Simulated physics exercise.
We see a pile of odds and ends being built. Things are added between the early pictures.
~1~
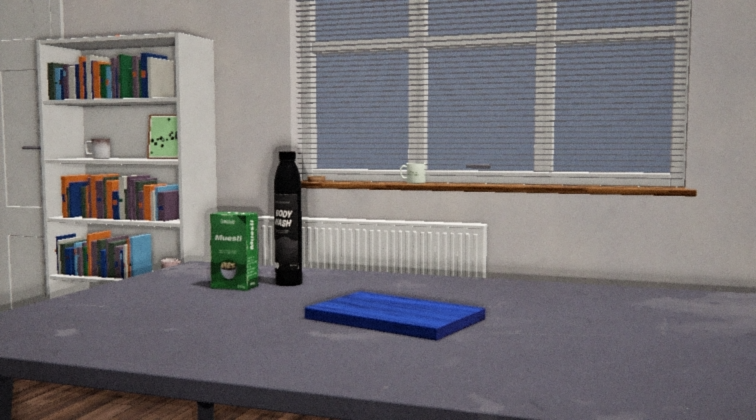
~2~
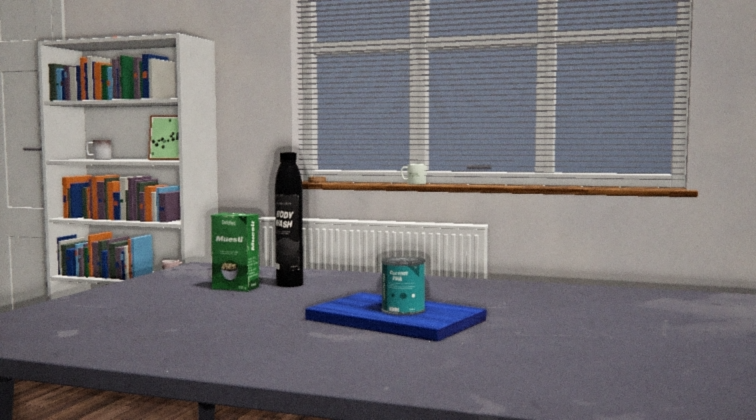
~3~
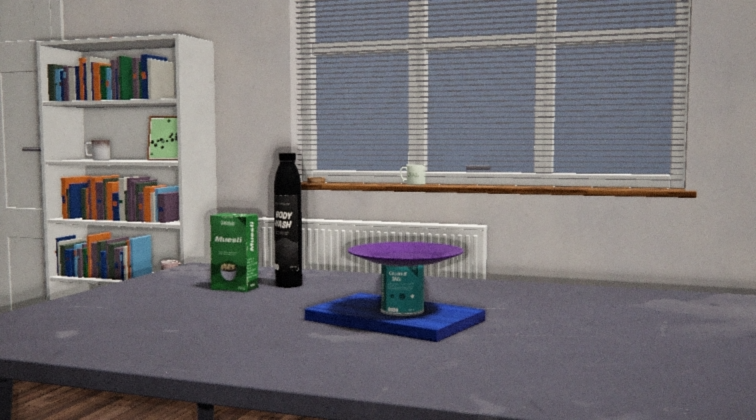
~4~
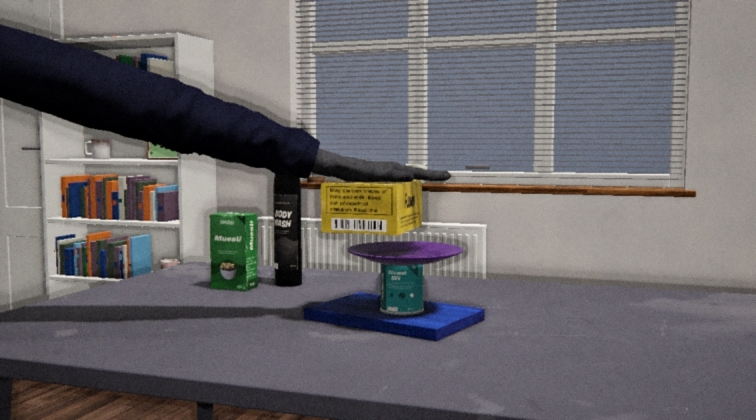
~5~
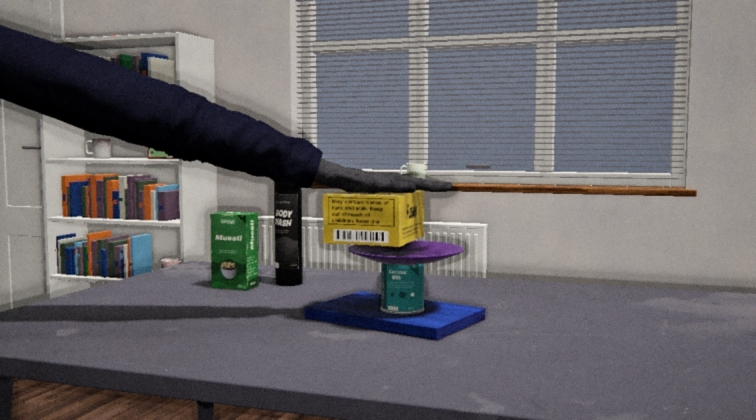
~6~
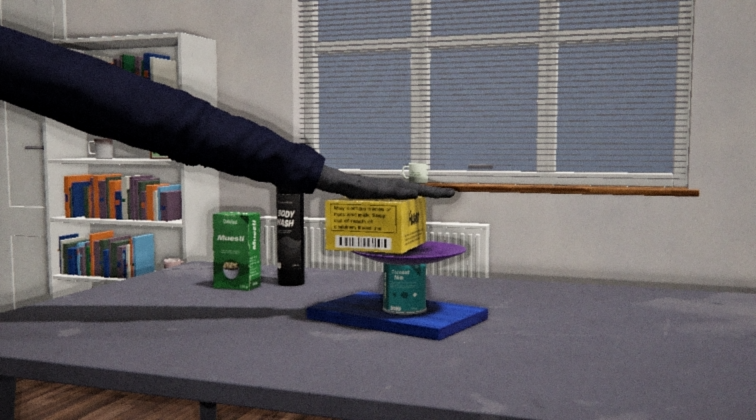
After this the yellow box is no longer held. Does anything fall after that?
The pile holds.
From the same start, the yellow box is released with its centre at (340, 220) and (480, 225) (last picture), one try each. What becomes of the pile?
In the first case it loses its balance; in the second case it comes apart.
Then, 1.20 s after the last picture, nothing has stirred.
Then, 2.30 s after the last picture, things are still on the move.
At rest, all 6 in place. Seen from the same camera at the end, yellow box near (376, 223). The pile keeps its balance.
